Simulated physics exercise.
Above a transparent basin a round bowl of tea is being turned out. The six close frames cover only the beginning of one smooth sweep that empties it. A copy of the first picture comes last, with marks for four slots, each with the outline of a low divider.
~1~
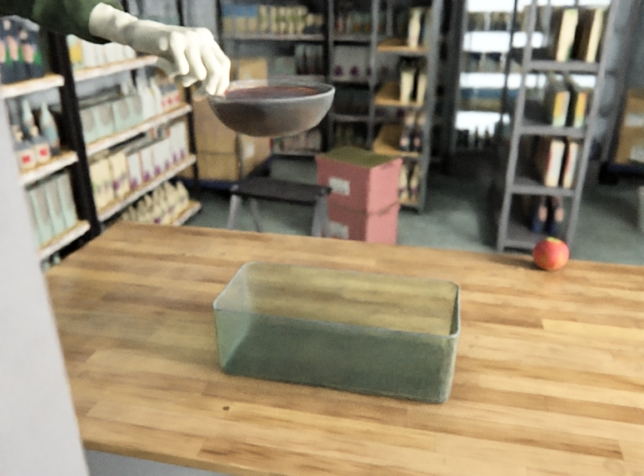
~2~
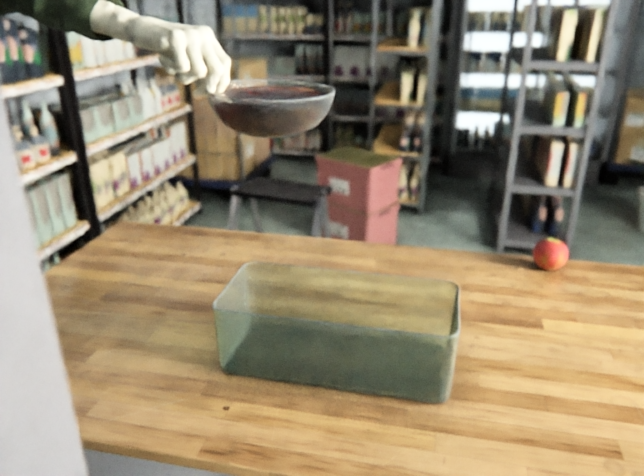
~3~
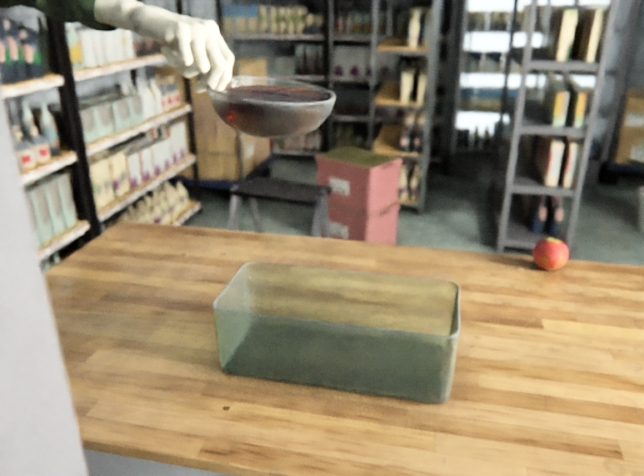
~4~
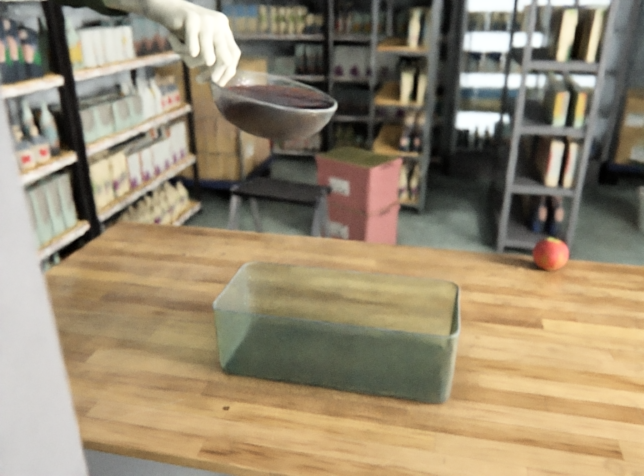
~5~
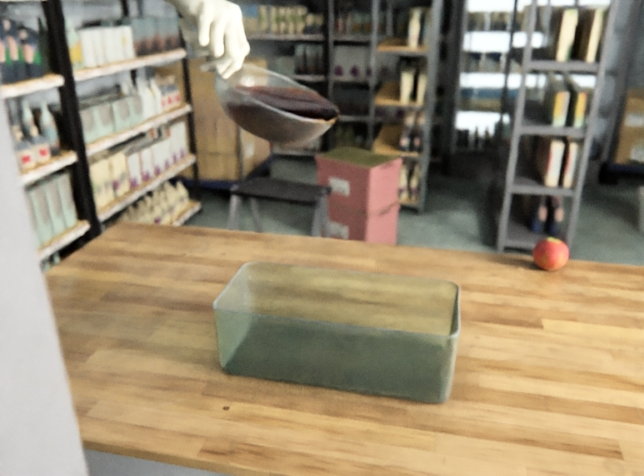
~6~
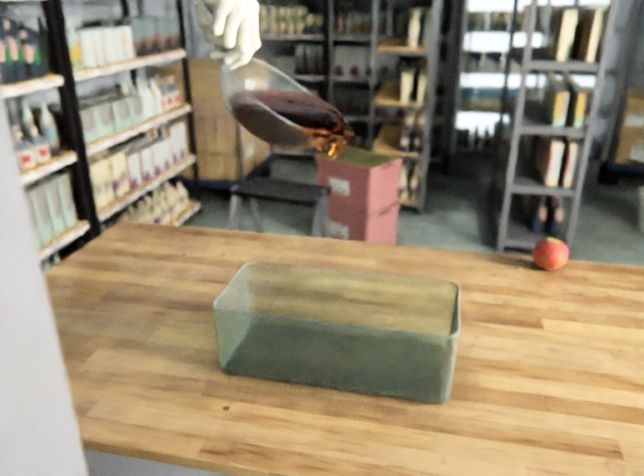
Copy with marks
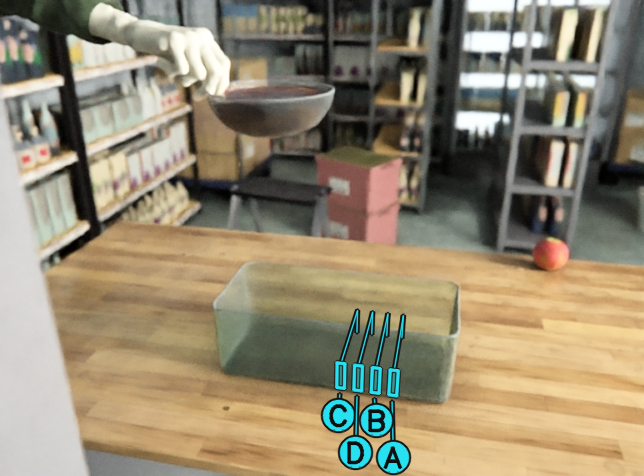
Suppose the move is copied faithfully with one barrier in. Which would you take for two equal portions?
Use slot B.
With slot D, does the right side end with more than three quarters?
No.
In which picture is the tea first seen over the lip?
Picture 5.
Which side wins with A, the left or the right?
The left one.
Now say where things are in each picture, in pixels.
In the first picture, upright, lip at (330, 91); basin from (222, 368) to (449, 400); nothing has left yet.
In the second picture, upright, lip at (331, 92); nothing has left yet.
In the third picture, tipped about 6°, lip at (332, 98); nothing has left yet.
In the fourth picture, tipped about 13°, lip at (333, 106); nothing has left yet.
In the fifth picture, tipped about 23°, lip at (333, 117); tea is over the lip, down to (333, 117).
In the sixth picture, tipped about 35°, lip at (331, 130); tea is over the lip, down to (336, 153).
In cyan, A at (392, 401); B at (374, 398); C at (339, 394); D at (357, 396).
If A is chosen, about 71 % ends left of the wall and 23 % right of it; 5 % is lost outside.
If B is chosen, about 51 % ends left of the wall and 45 % right of it; 3 % is lost outside.
If C is chosen, about 20 % ends left of the wall and 77 % right of it; 3 % is lost outside.
If D is chosen, about 30 % ends left of the wall and 67 % right of it; 3 % is lost outside.
